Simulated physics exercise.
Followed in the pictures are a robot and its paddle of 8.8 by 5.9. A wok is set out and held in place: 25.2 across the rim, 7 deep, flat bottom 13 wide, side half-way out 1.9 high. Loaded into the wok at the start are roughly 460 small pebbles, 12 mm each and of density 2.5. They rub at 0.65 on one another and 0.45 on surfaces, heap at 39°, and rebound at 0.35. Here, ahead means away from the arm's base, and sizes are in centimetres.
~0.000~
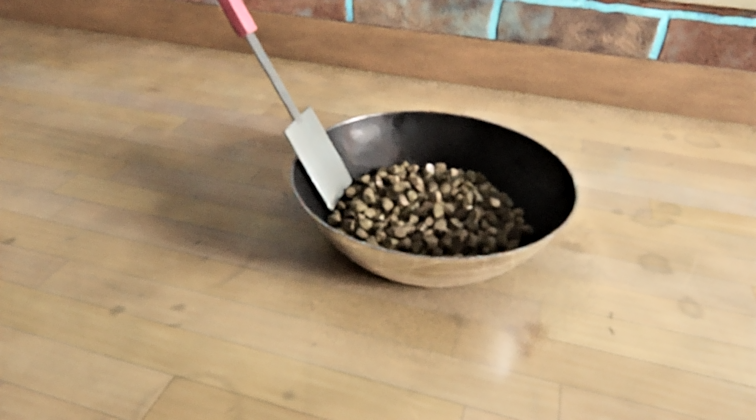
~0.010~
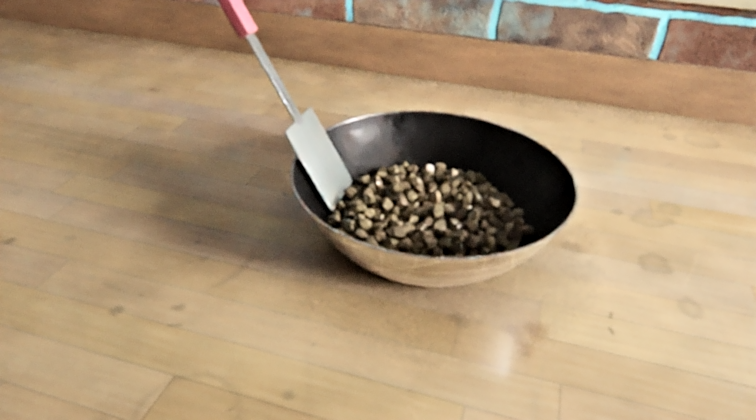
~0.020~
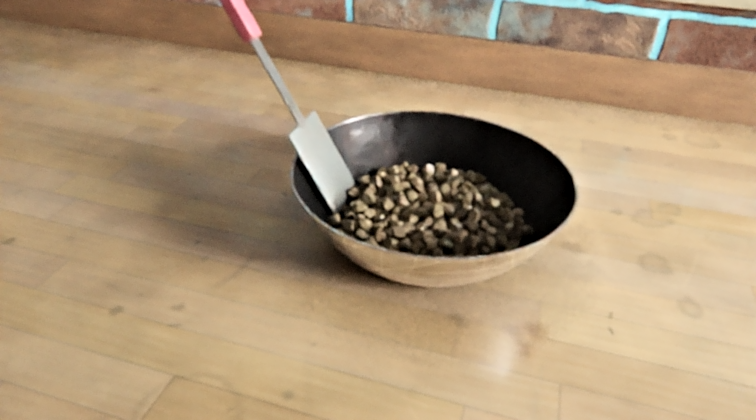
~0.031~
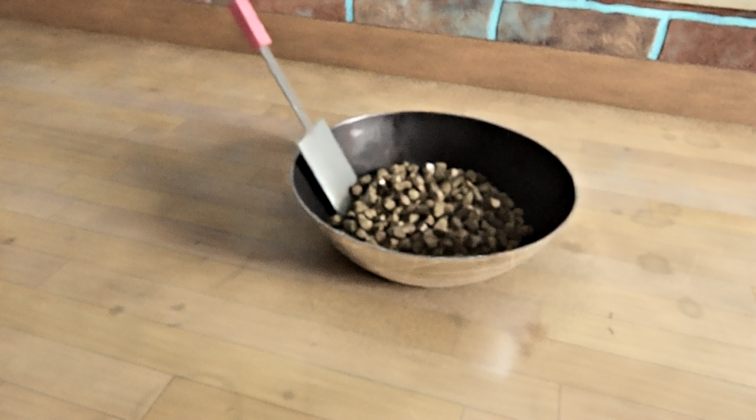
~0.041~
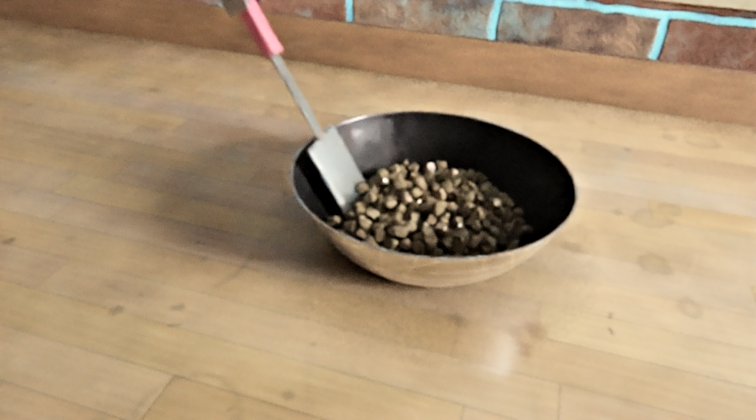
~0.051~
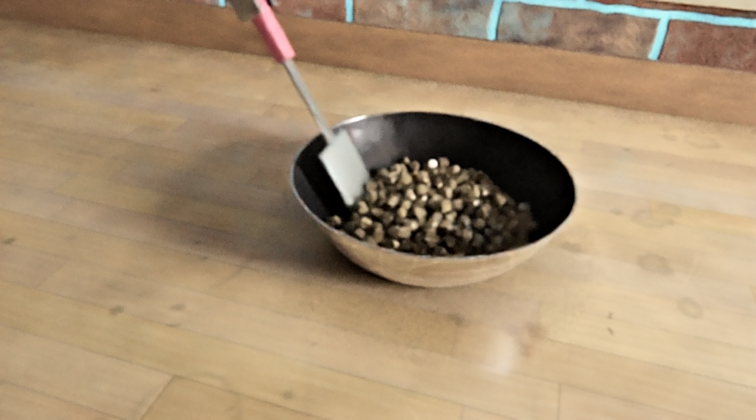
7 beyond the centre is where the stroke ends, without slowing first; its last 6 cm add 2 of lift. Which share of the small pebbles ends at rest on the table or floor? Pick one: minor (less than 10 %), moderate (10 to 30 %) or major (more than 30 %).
Moderate.
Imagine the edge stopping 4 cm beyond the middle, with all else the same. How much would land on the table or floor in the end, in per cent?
Then roughly 0 percent would finish on the table or floor.
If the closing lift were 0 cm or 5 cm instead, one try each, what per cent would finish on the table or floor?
First try about 10 %, second try about 15 %.
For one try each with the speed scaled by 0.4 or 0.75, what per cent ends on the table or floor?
I'd say near 5 and then near 15 per cent.
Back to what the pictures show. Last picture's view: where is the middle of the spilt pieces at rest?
Approximately at (634, 278).
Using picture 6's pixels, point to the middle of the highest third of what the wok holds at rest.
I'd say around pixel (516, 216).
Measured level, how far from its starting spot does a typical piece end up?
Level distance of roughly 5 cm.
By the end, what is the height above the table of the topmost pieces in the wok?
Height at the end: Around 8.0 cm.
By 0.09 s, sloping 60°, highest piece 7 above the table; 455 in the wok.
By 0.12 s, sloping 60°, highest piece 10 above the table; 453 in the wok, 2 on the blade or in flight.
By 0.34 s, sloping 60°, highest piece 11 above the table; 380 in the wok, 19 on the table or floor, 56 on the blade or in flight.
By 1.39 s, sloping 60°, highest piece 8 above the table; 379 in the wok, 76 on the table or floor.
Final count, 379 in the wok, 76 on the table or floor. That is 17 % on the table or floor.
